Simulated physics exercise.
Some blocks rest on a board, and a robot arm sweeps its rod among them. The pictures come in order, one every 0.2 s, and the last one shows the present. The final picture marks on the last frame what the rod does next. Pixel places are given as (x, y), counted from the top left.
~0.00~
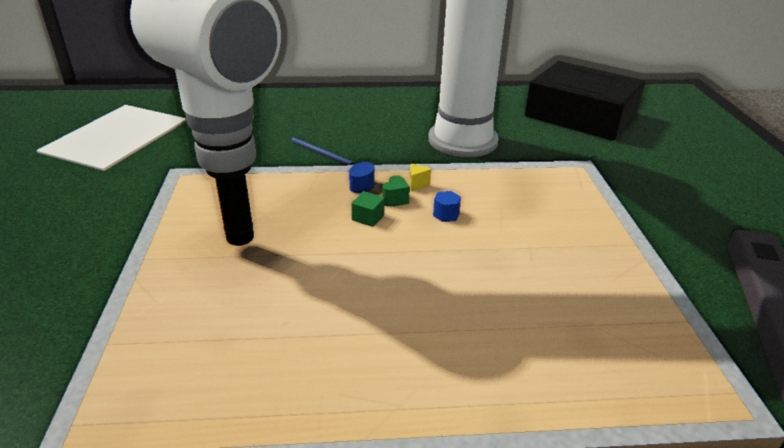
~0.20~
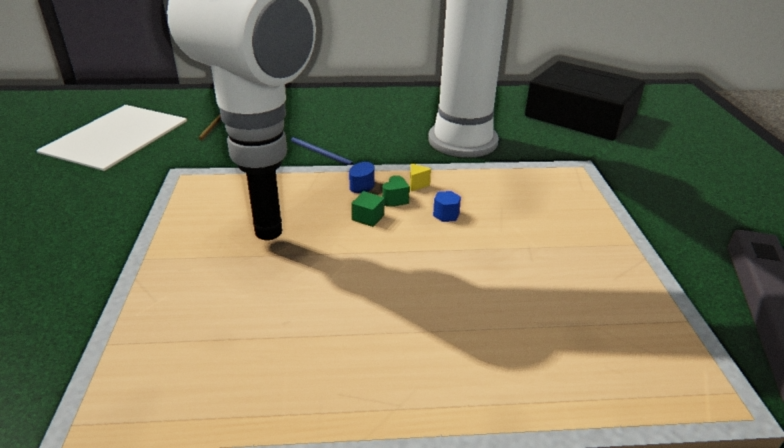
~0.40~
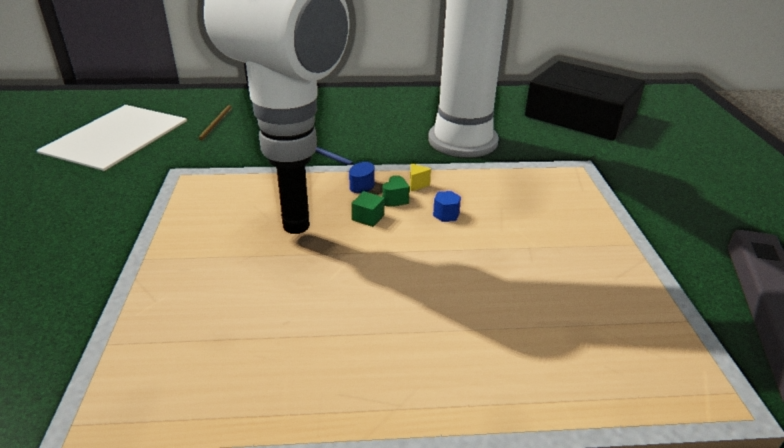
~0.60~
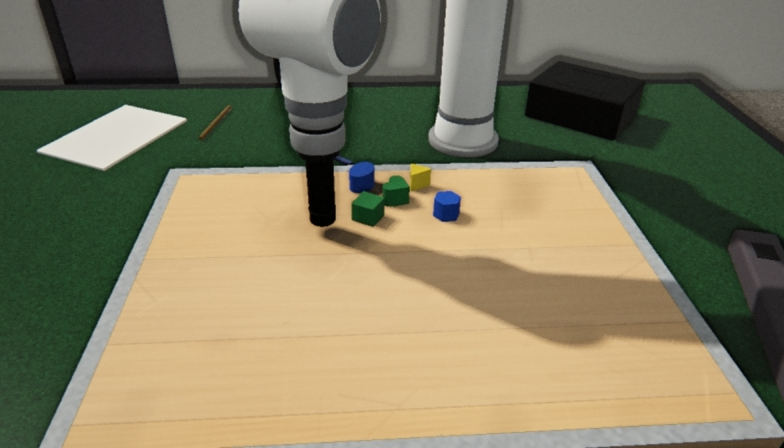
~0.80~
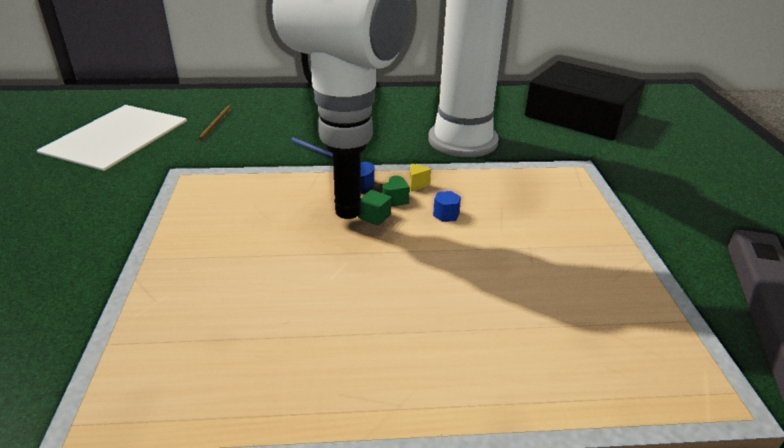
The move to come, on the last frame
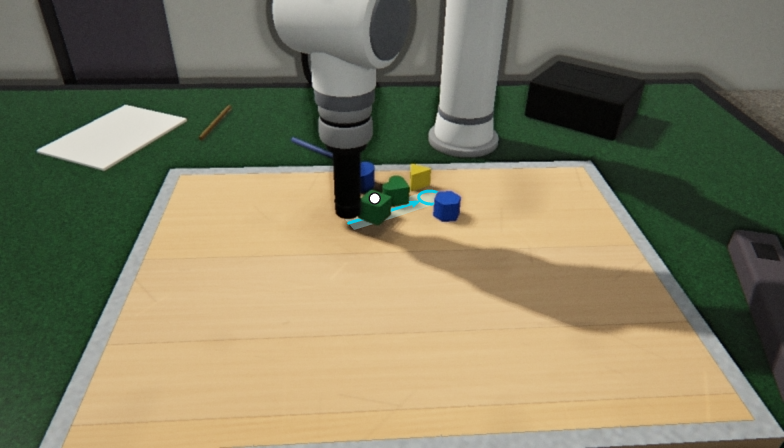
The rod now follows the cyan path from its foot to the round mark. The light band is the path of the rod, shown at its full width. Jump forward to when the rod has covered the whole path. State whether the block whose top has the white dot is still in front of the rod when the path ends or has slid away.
The rod no longer has it in front.
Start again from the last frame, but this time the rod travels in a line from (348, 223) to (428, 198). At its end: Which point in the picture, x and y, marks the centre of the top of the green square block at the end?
I'd say the green square block ends with its top centre at (449, 190).
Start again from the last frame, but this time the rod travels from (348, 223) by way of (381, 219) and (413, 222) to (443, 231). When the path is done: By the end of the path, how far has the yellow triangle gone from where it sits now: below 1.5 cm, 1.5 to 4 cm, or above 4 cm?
The distance will be below 1.5 cm.
The drawn path runs from (348, 223) to (431, 197); the dot is on the green square block.
What follows on the original path. One third of the way, rod (378, 204); green square block (404, 194), turned 25° clockwise; green heart-shaped block (410, 177), turned 40° anticlockwise; yellow triangle (421, 167).
Two thirds of the way, rod (406, 196); green square block (431, 192), turned 80° clockwise; green heart-shaped block (413, 175), turned 60° anticlockwise; yellow triangle (422, 165); blue hexagonal block (454, 199).
At the end, rod (431, 188); green square block (451, 190), turned 110° clockwise; green heart-shaped block (421, 170), turned 135° anticlockwise; yellow triangle (421, 160), turned 40° clockwise; blue hexagonal block (466, 201), turned 30° clockwise.
